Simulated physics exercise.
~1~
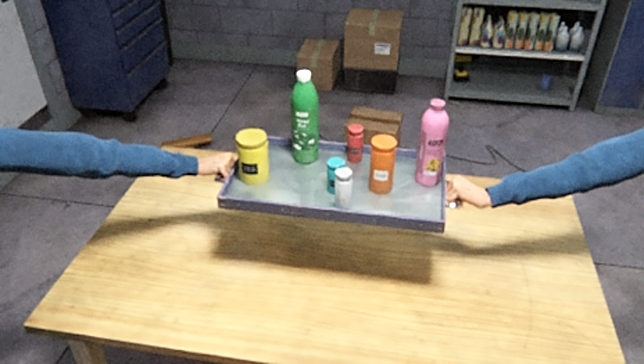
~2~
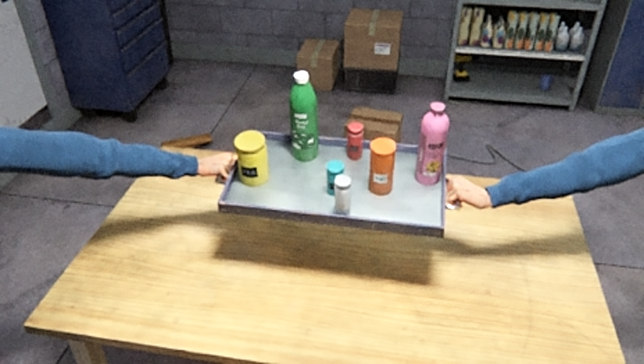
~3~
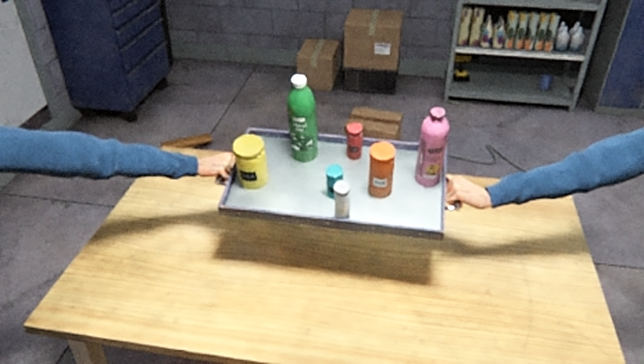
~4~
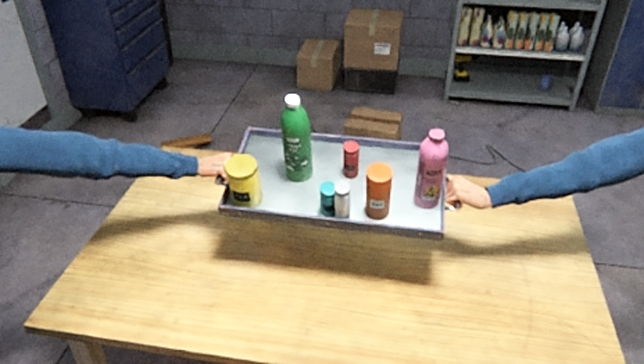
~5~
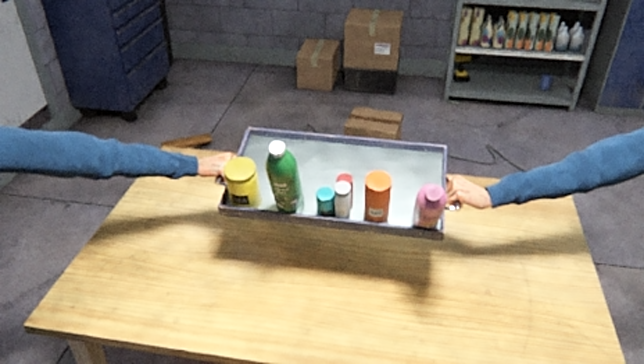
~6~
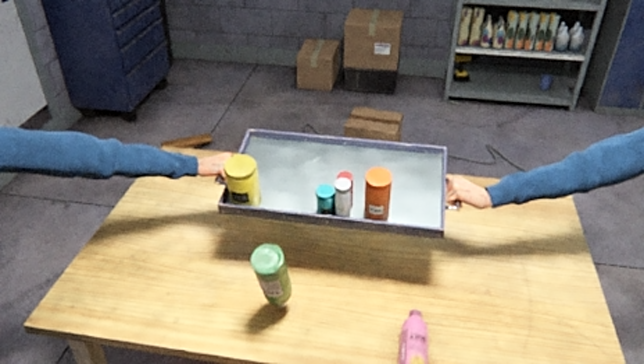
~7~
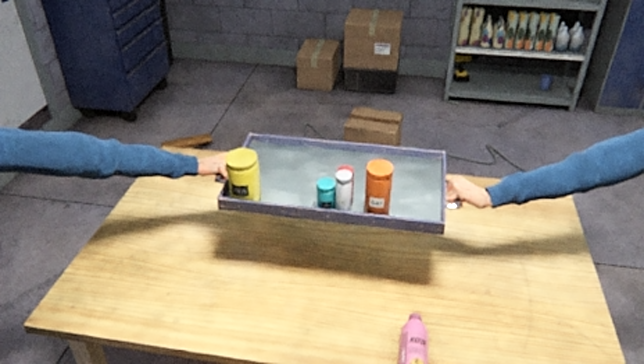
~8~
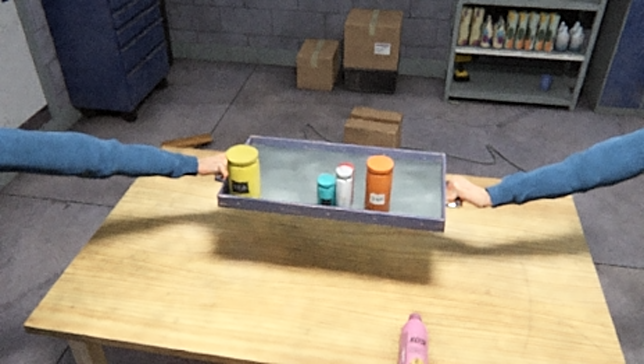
Two blue-sleeved arms reach in from left and right, holding a gray rimmed tray above a wooden table in a workshop, seen from the front and slightly above. On it stand a yellow jar at left, a tall green bottle, a pink bottle at right, an orange jar, and small red, turquoise and white shakers. The near edge dips, and the containers slide toward it. The green and pink bottles tip over the near rim and fall toward the table. The tray levels out, leaving the jars and shakers upright near its front, the pink bottle lying below and the green one out of sight.
